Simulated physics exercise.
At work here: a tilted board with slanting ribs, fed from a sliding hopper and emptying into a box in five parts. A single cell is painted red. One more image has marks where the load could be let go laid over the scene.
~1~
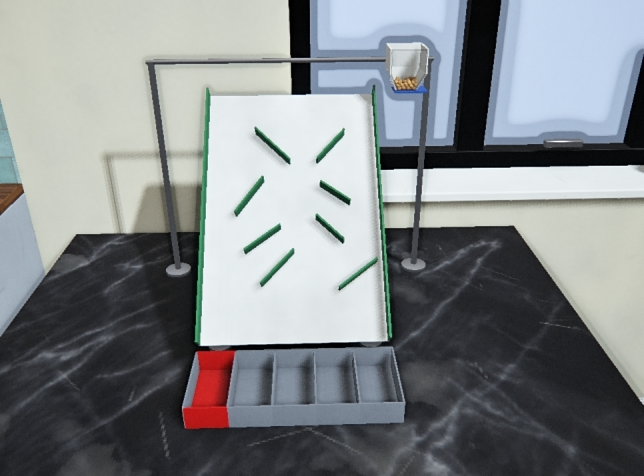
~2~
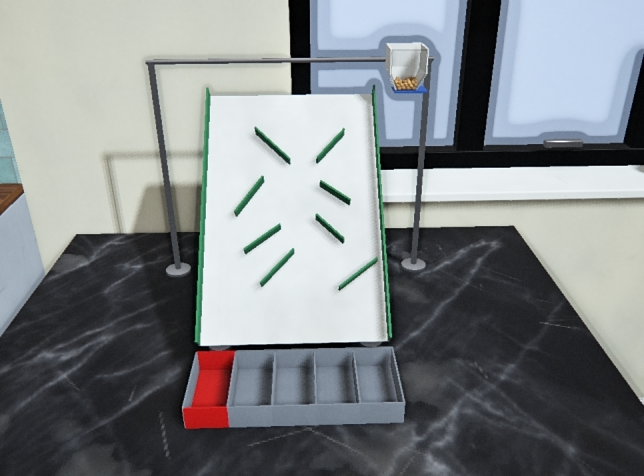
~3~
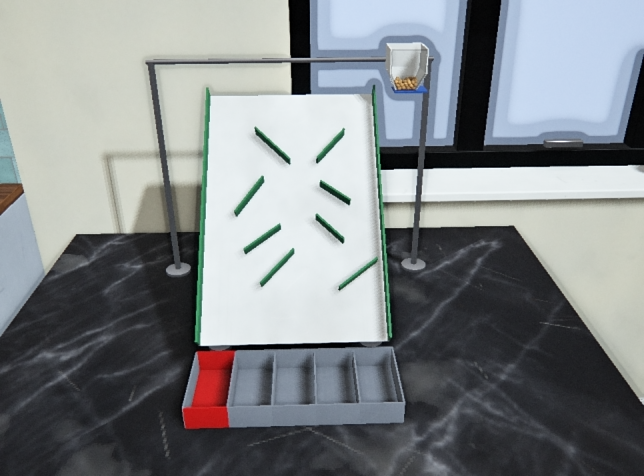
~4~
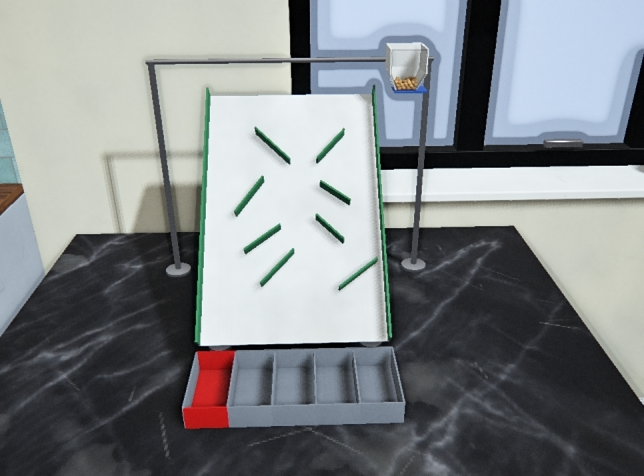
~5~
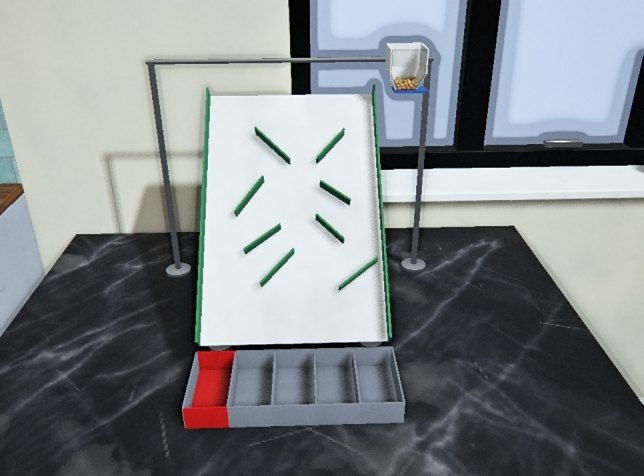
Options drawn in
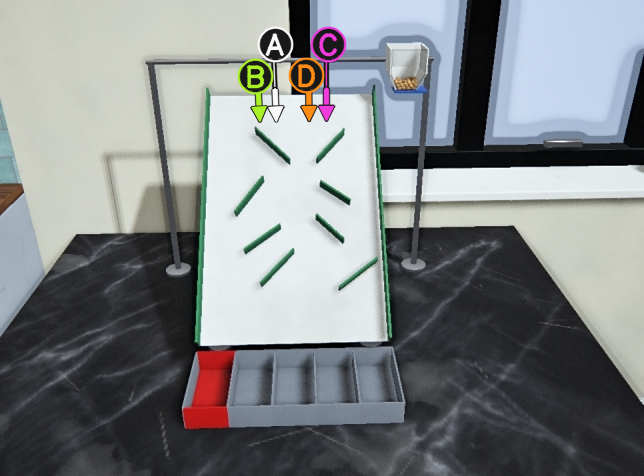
Nothing moved at all: a small hopper of wooden beads stayed at the upper right, above a tilted white board with slanting green ribs and a five-part grey box whose leftmost cell was red.
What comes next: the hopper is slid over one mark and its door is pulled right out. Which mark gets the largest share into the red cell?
The answer is mark C.
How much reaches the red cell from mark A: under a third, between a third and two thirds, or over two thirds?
It is under a third.
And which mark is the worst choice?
That would be A.
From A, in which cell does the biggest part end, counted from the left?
The third from the left.
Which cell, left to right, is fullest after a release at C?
The first from the left.
On the marked copy, mark A meets the board at (276, 116); mark B meets the board at (259, 116); mark C meets the board at (326, 115); mark D meets the board at (309, 115).
For mark A, a small part in the red cell, most in other cells, a small part outside the box.
For mark B, about a third in the red cell, about half in other cells, a small part outside the box.
For mark C, most in the red cell, a small part in other cells, a stray few outside the box.
For mark D, about a third in the red cell, about half in other cells, a small part outside the box.
